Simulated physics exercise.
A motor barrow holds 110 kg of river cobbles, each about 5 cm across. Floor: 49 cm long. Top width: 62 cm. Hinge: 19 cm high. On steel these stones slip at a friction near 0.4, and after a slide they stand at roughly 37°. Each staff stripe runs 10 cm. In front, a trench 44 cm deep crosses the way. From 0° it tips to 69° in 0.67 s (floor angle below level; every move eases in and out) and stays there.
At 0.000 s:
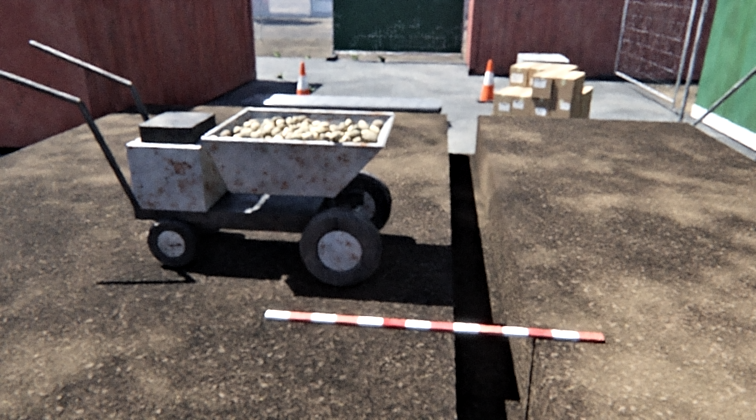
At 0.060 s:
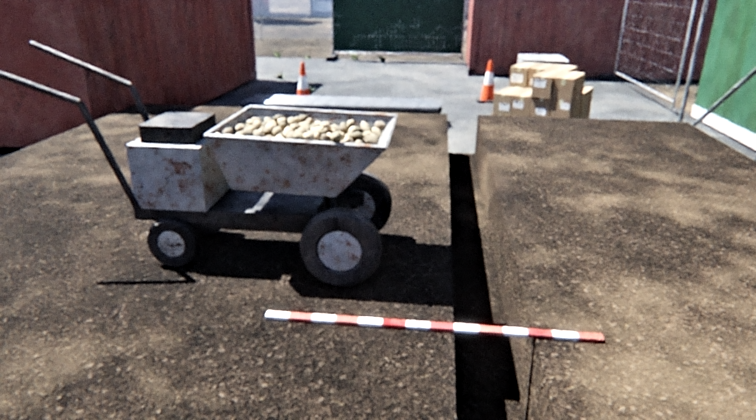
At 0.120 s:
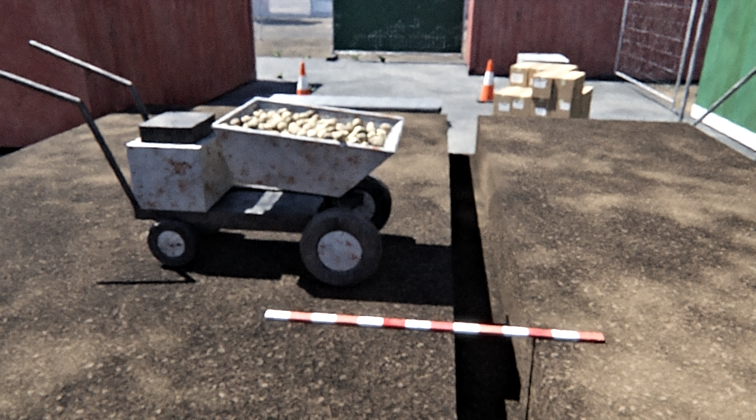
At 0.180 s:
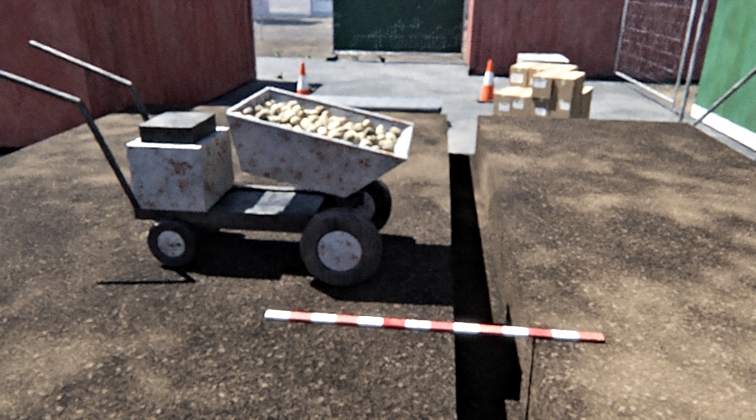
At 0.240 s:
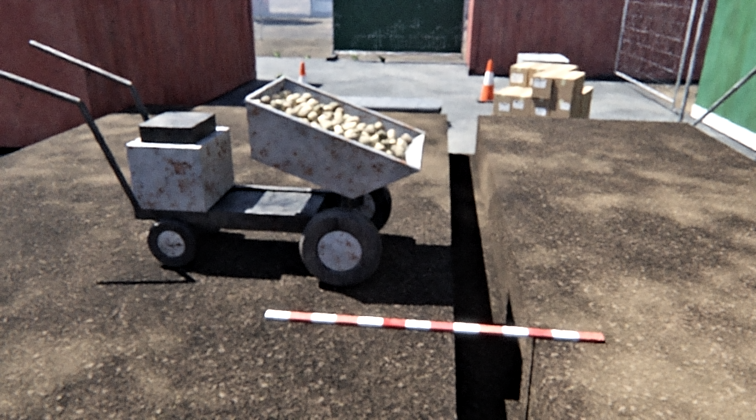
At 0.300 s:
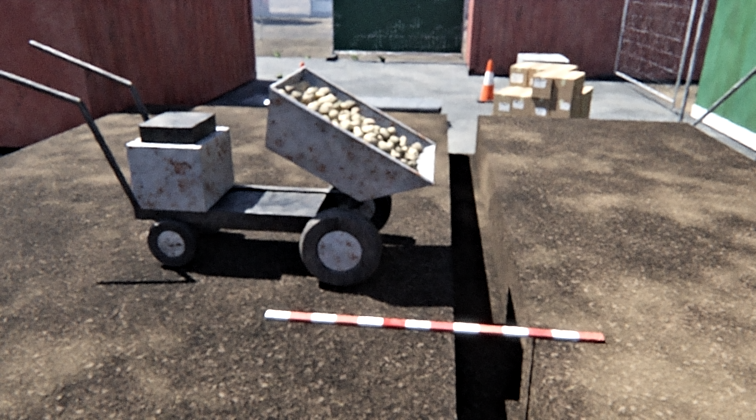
A grey motor barrow standing beside a narrow trench, its skip of pale cobbles steadily tilting down to the right.
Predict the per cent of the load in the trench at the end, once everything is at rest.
Near 73 per cent.
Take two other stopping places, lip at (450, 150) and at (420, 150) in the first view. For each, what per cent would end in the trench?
Roughly 15 percent for the first, and 35 percent for the second.
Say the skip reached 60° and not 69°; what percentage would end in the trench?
Then close to 70 per cent.
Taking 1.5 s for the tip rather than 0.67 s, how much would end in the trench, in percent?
90 per cent.
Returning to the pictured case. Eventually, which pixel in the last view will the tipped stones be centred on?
The middle should be near (495, 324).
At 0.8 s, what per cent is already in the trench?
At that moment: Approx. 30 %.
After 0.5 s the floor is at 58°; 100 % in the skip; the foremost stones are at (445, 200).
After 0.8 s the floor is at 69°; 68 % in the skip, 30 % in the trench, 2 % past the trench; the foremost stones are at (528, 267).
After 1.1 s the floor is at 69°; 18 % in the skip, 54 % in the trench, 27 % past the trench; the foremost stones are at (666, 282).
After 3.1 s the floor is at 69°; 0 % in the skip, 73 % in the trench, 27 % past the trench; the foremost stones are past the picture's edge.
